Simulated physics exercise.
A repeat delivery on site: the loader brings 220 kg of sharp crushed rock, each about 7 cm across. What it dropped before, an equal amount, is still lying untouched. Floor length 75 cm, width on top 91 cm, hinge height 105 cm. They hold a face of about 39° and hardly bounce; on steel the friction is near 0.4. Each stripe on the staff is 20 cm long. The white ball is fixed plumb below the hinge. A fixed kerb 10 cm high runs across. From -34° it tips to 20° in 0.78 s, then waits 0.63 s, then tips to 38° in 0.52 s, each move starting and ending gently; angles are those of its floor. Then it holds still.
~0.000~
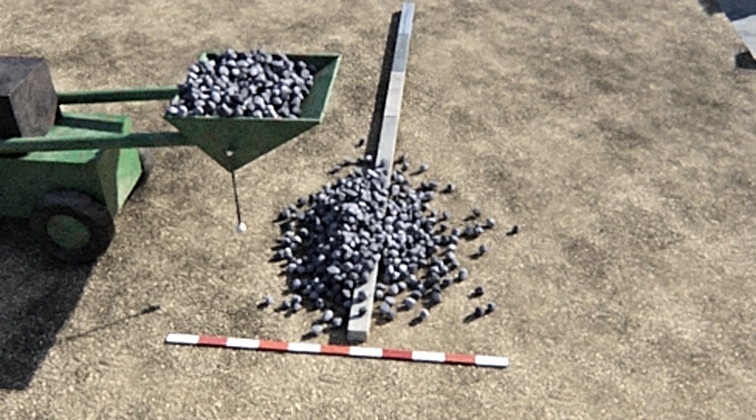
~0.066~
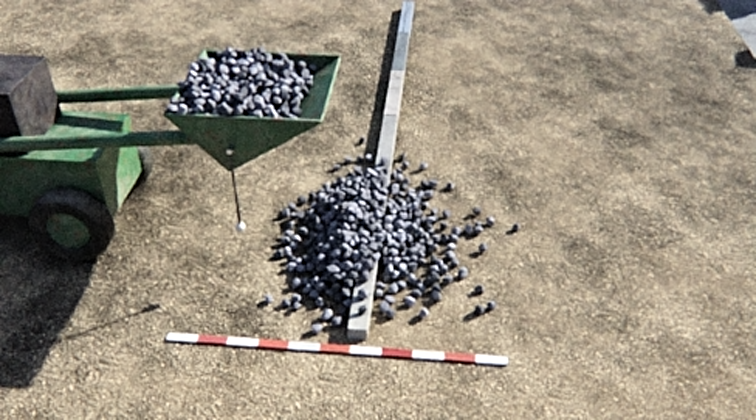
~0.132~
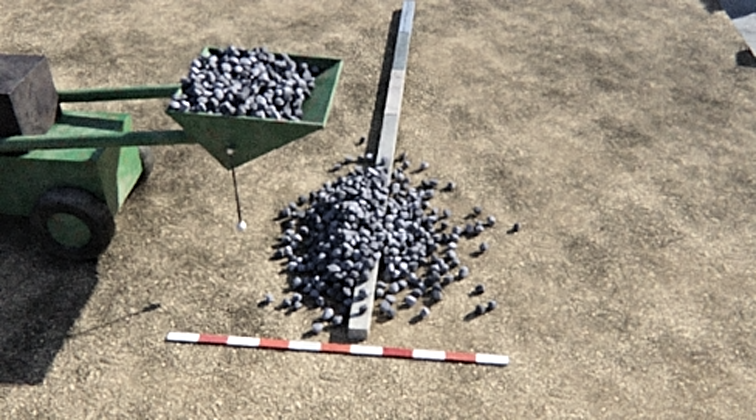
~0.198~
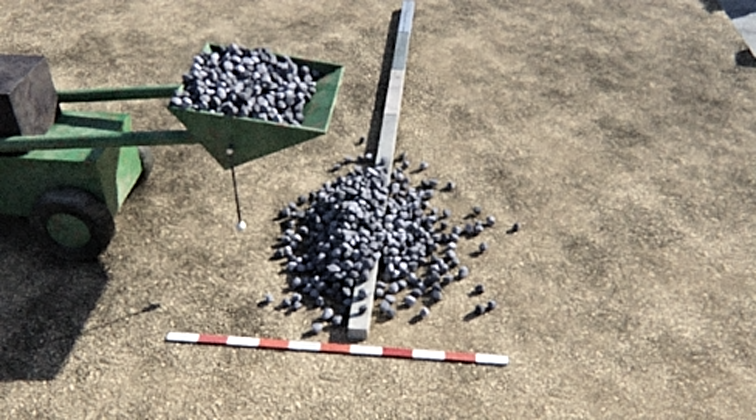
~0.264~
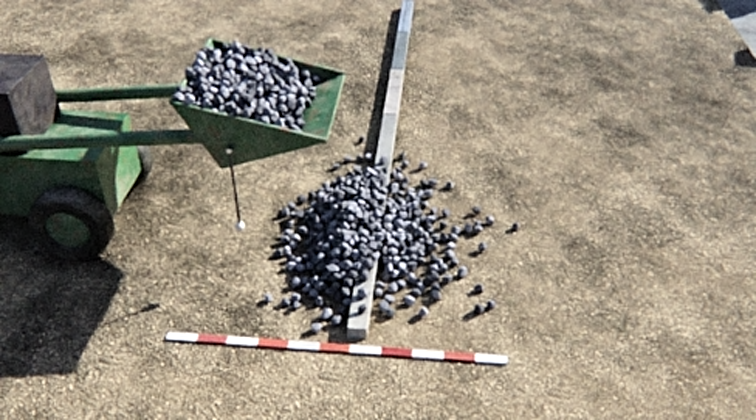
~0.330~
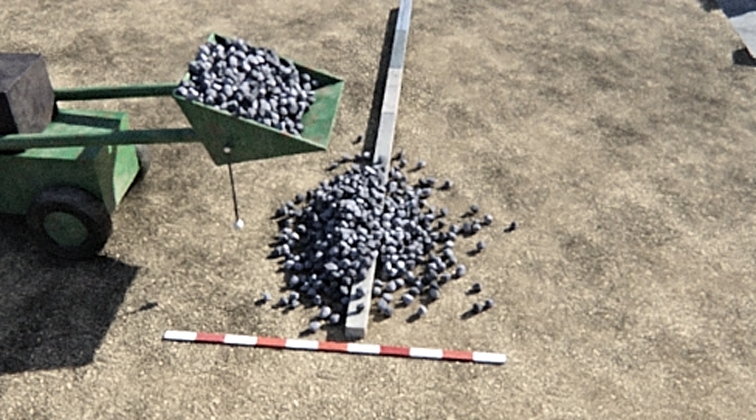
A green loader slowly tilts its bucket of grey stones, lowering the right edge slightly.
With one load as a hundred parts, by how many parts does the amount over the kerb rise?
About 23 per cent.
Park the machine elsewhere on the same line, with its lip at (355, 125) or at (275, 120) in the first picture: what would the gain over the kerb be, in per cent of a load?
First some 70, then 0 per cent.
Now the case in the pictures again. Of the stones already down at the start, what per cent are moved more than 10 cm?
Roughly 5 per cent of them.
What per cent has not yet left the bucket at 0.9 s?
Roughly 100 per cent is still inside.
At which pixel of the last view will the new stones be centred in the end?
Near (341, 217).
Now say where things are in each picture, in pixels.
In the first frame, the bucket is at -34°, its lip at (321, 122); the top of the load is at (243, 66). The earlier load is highest near (351, 215), 26 cm above ground level, 72 % on this side of the kerb, 28 % over the kerb.
In the second frame, the bucket is at -33°, its lip at (321, 122); the top of the load is at (243, 65); the stones move at 0.1 m/s on average.
In the third frame, the bucket is at -30°, its lip at (324, 126); the top of the load is at (232, 66); the stones move at 0.2 m/s on average.
The fourth frame shows lip at (325, 133), floor tilted -25°, highest stones at (218, 58); the stones move at 0.3 m/s on average.
The fifth frame shows lip at (327, 141), floor tilted -20°, highest stones at (211, 56); the stones move at 0.3 m/s on average.
The sixth frame shows lip at (326, 149), floor tilted -13°, highest stones at (210, 54); the stones move at 0.4 m/s on average.
After 0.6 s the floor is at 11°; in per cent of one load, 100 in the bucket, 72 on this side of the kerb, 28 over the kerb; the foremost stones are at (485, 253).
After 0.9 s the floor is at 20°; in per cent of one load, 99 in the bucket, 73 on this side of the kerb, 28 over the kerb; the foremost stones are at (485, 253).
After 2.4 s the floor is at 38°; in per cent of one load, 5 in the bucket, 147 on this side of the kerb, 48 over the kerb; the foremost stones are at (486, 247).
After 4.8 s the floor is at 38°; in per cent of one load, 0 in the bucket, 149 on this side of the kerb, 51 over the kerb; the foremost stones are at (486, 247). Net gain over the kerb, 23.
